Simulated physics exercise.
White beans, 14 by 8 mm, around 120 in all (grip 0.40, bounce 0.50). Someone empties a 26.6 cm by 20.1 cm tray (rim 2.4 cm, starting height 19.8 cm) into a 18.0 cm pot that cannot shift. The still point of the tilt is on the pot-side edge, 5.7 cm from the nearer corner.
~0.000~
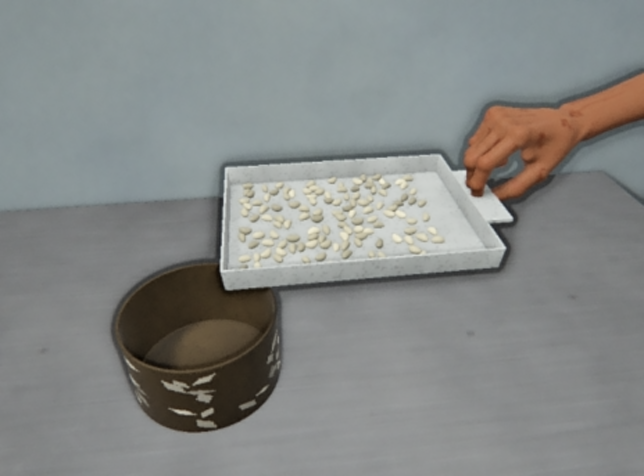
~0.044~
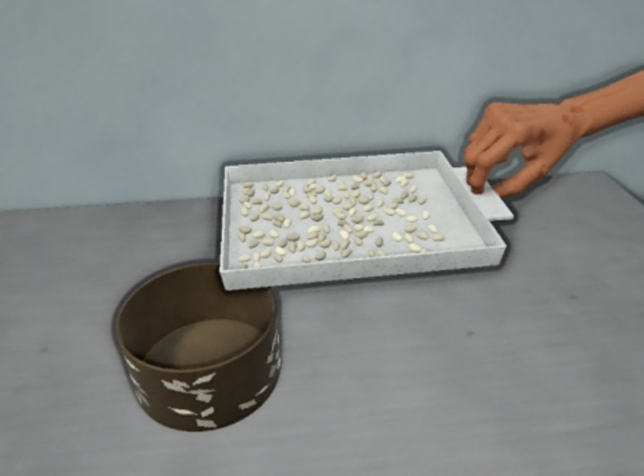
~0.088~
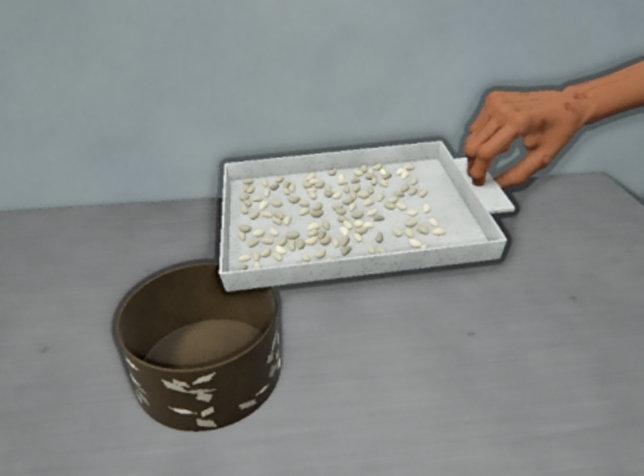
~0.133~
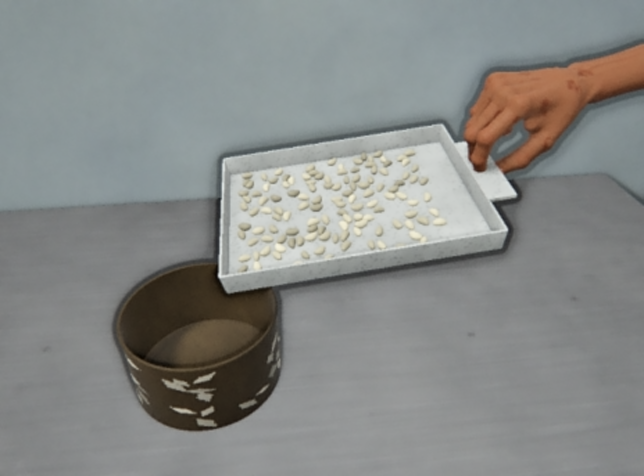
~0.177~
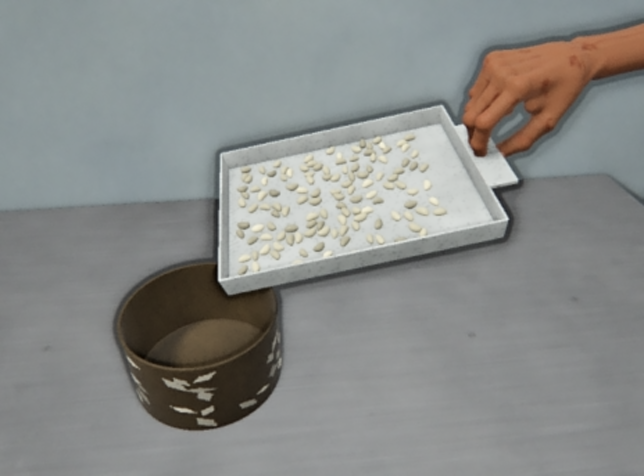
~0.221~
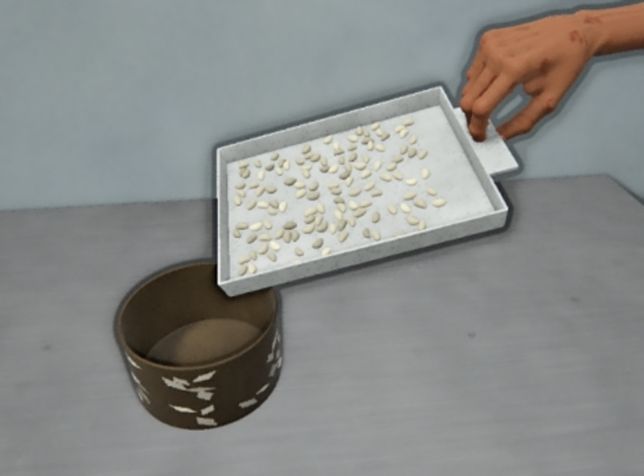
Hand gripping the tab of a white tray of pale beans, gradually raising its right side above a brown patterned pot.
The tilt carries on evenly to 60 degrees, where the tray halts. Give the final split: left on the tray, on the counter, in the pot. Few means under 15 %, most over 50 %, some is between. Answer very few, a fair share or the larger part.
Tray: The larger part, counter: A fair share, pot: Very few.
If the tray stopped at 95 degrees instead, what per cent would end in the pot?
It would be near 30 per cent.
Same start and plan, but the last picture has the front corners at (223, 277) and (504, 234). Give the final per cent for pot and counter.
Pot 0, counter 5.
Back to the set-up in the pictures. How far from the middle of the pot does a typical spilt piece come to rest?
Some 26 cm.
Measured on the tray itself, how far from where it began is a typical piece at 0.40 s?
Some 3 cm.
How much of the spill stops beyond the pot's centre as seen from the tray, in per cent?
Roughly 70 per cent.
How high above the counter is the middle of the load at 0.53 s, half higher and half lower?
About 24 cm.
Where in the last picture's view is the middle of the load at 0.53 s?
Near (261, 232).
After 0.40 s, tilt 40 degrees; the tray holds 100 %, the pot 0 %.
After 0.53 s, tilt 55 degrees; the tray holds 100 %, the pot 0 %.
After 0.78 s, tilt 60 degrees; the tray holds 80 %, the pot 0 %.
By 2.1 s all is still; tray 70 %, counter 20 %, pot 5 %.
